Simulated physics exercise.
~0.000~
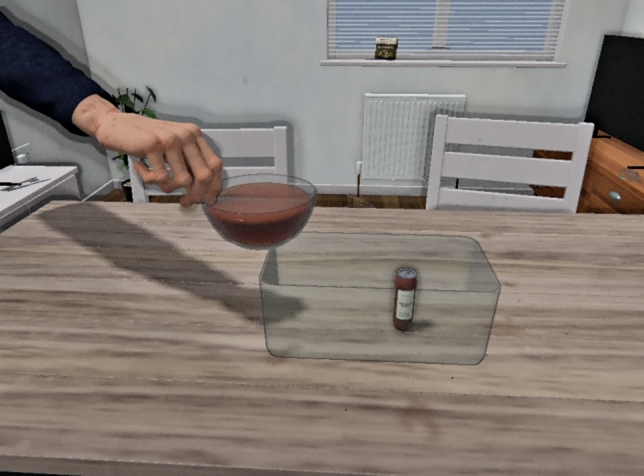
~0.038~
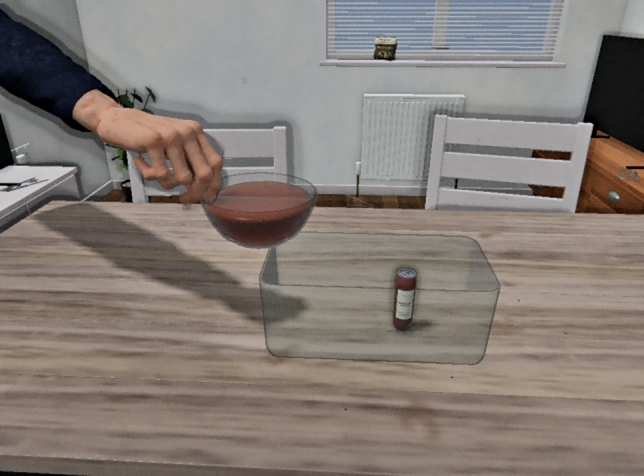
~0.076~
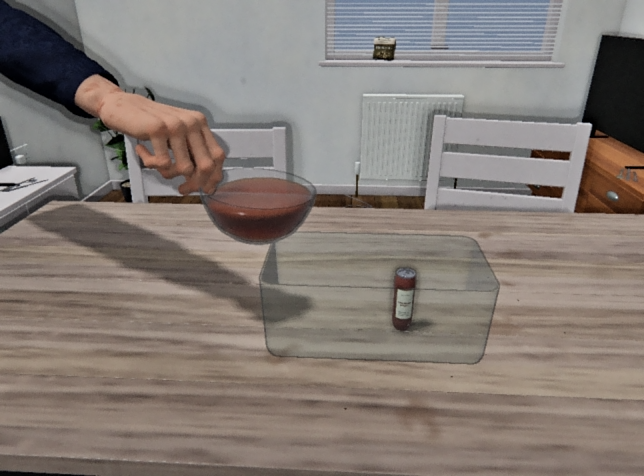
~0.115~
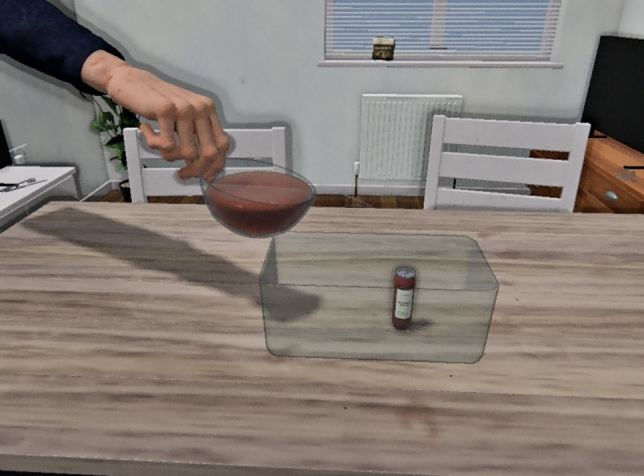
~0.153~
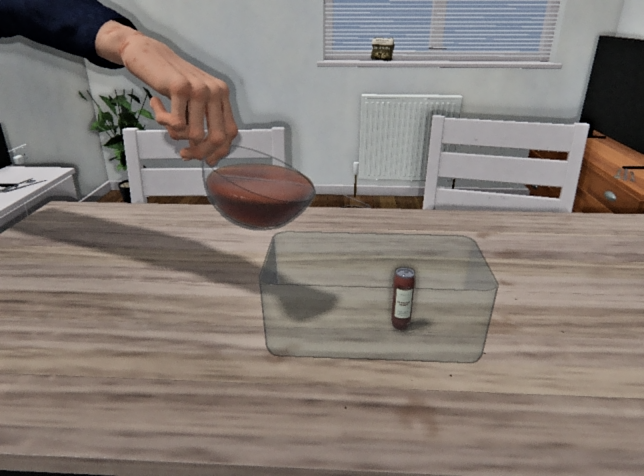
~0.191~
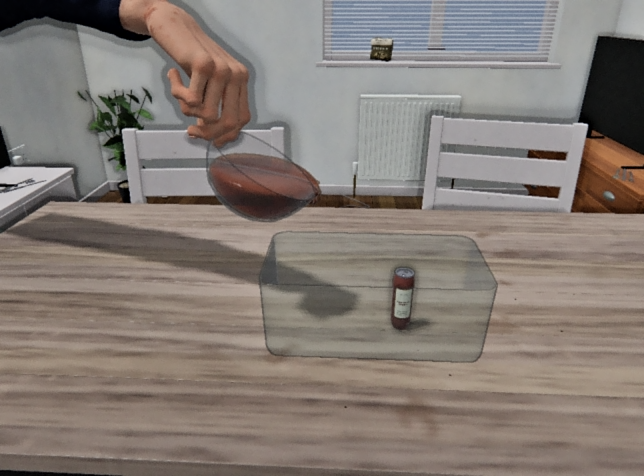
A hand in a dark blue sleeve reaches in from the upper left, holding a clear glass bowl of reddish-brown liquid above a pale wooden table, seen from slightly above by a still camera. Below it, a long transparent basin encloses a small dark red container with a pale label, before white chairs, a radiator and a window. The hand rises and gradually tilts the bowl rightward, the liquid shifting to its right rim.
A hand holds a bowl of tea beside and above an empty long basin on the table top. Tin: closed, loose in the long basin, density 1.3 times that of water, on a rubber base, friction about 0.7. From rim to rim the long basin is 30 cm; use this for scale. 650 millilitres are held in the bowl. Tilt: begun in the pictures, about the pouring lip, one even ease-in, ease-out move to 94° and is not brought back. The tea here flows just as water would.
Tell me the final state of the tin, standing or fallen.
It keels over.
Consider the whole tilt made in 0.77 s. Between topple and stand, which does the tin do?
In that case the tin overturns.
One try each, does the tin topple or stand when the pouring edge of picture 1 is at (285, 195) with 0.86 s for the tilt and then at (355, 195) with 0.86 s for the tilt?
Run one: It does not tip. Run two: It does not tip.
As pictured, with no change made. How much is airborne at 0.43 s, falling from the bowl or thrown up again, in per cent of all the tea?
Some 60 % is the figure.
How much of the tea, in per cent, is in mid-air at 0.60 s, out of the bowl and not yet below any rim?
In-air share: About 7 %.
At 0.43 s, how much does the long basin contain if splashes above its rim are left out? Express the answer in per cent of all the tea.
Estimate - around 16 in a hundred parts.
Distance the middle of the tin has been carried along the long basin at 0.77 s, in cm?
Measured centre to centre, about 6 cm.
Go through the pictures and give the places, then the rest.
In the first picture, it leans 0°; its right rim is at (316, 195); the tea meets the walls at (207, 197) and (314, 199); the long basin's rim runs from (268, 256) to (488, 263); the tin's top is at (407, 276).
In the second picture, it leans 2°; its right rim is at (316, 195); the tea meets the walls at (208, 195) and (314, 198).
In the third picture, it leans 6°; its right rim is at (315, 195); the tea meets the walls at (208, 191) and (314, 195).
In the fourth picture, it leans 13°; its right rim is at (315, 195); the tea meets the walls at (208, 184) and (314, 190).
In the fifth picture, it leans 23°; its right rim is at (314, 195); the tea meets the walls at (208, 173) and (316, 189); 3 per cent is over the edge.
In the sixth picture, it leans 33°; its right rim is at (314, 195); the tea meets the walls at (211, 160) and (303, 180); 7 per cent is over the edge.
Then, 0.43 s in, the tilt is 92° and 25 per cent is still to pour; the tin stands where it began.
Then, 0.60 s in, the tilt is 94° and 0 per cent is still to pour; the tin leans 30°.
Then, 0.77 s in, the tilt is 94° and 0 per cent is still to pour; the tin lies on its side.
Then, 0.97 s in, the tilt is 94° and 0 per cent is still to pour; the tin lies on its side.
Finally, the tin lies on its side.
